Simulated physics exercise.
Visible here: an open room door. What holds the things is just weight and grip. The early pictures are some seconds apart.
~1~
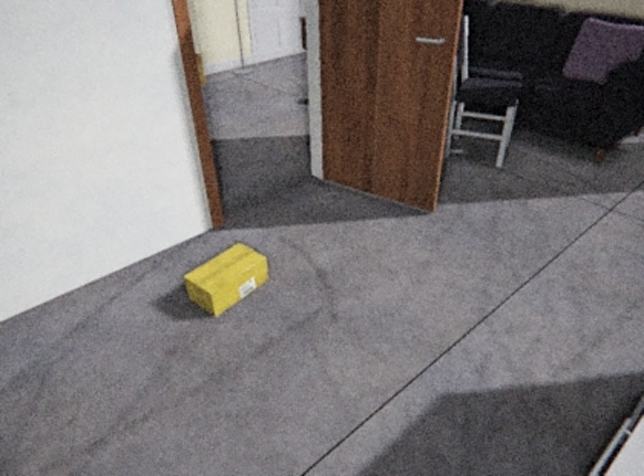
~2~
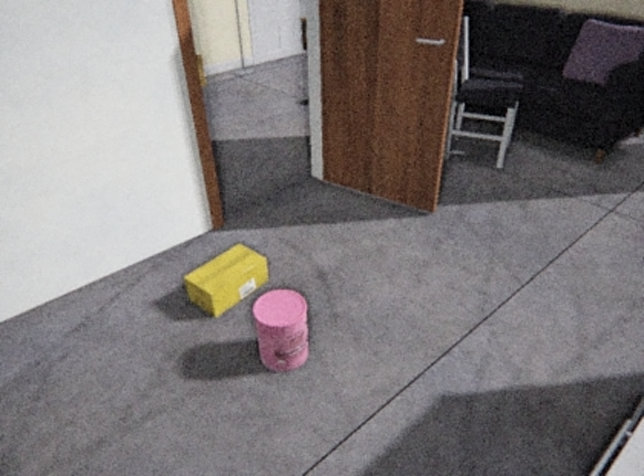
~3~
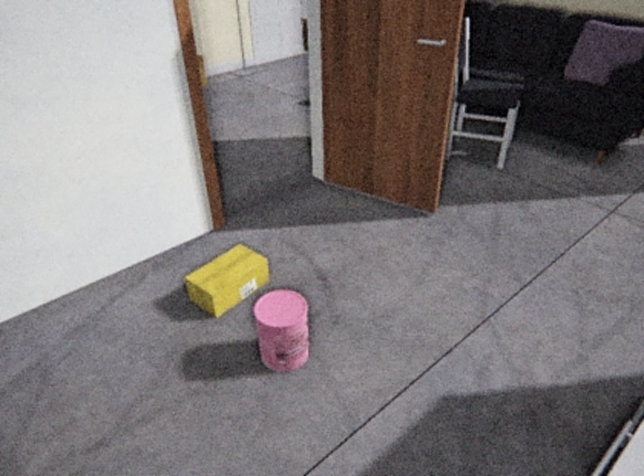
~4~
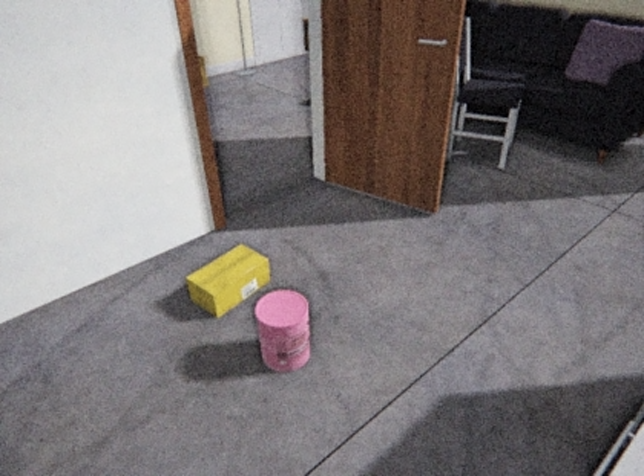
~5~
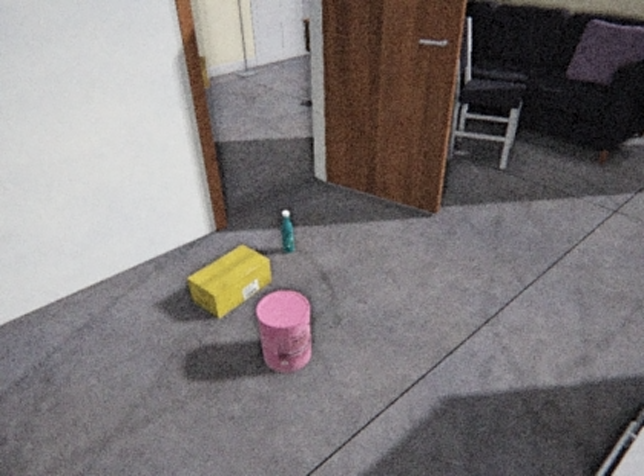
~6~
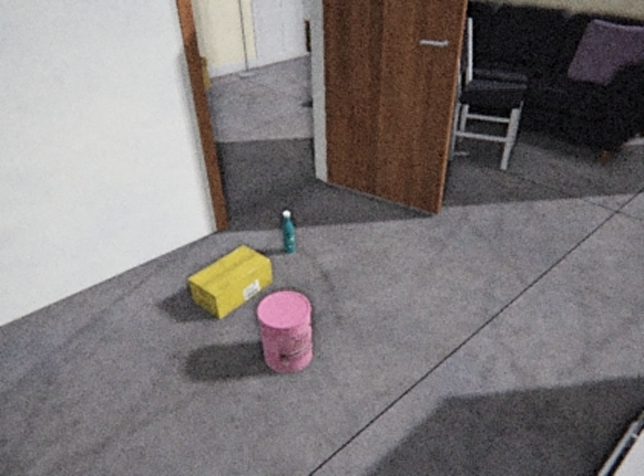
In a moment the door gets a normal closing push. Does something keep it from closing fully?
No, the door closes completely.
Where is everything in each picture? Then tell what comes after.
Door wide open and still, in the first picture.
Door wide open and still; pink pail (282, 331); yellow box (228, 279), in the second picture.
Door wide open and still; pink pail (283, 332); yellow box (229, 279), in the third picture.
Door wide open and still; pink pail (284, 332); yellow box (230, 280), in the fourth picture.
Door wide open and still; pink pail (285, 332); yellow box (231, 280), in the fifth picture.
Door wide open and still; turquoise bottle (288, 232); pink pail (286, 333), in the sixth picture.
Then, 0.70 s past the last view, door at 75°.
Then, 1.30 s past the last view, door at 30°; turquoise bottle displaced about its own width near (274, 232).
Then, 1.50 s past the last view, door at 15°; turquoise bottle rocked 47° from its first pose near (250, 235).
Then, 1.70 s past the last view, door at 0°; turquoise bottle on its side near (238, 246).
Finally, door at 0°; down or leaning hard on the floor, turquoise bottle; the other 2 still in place. Final places as the last picture's camera would see them, turquoise bottle near (238, 240).
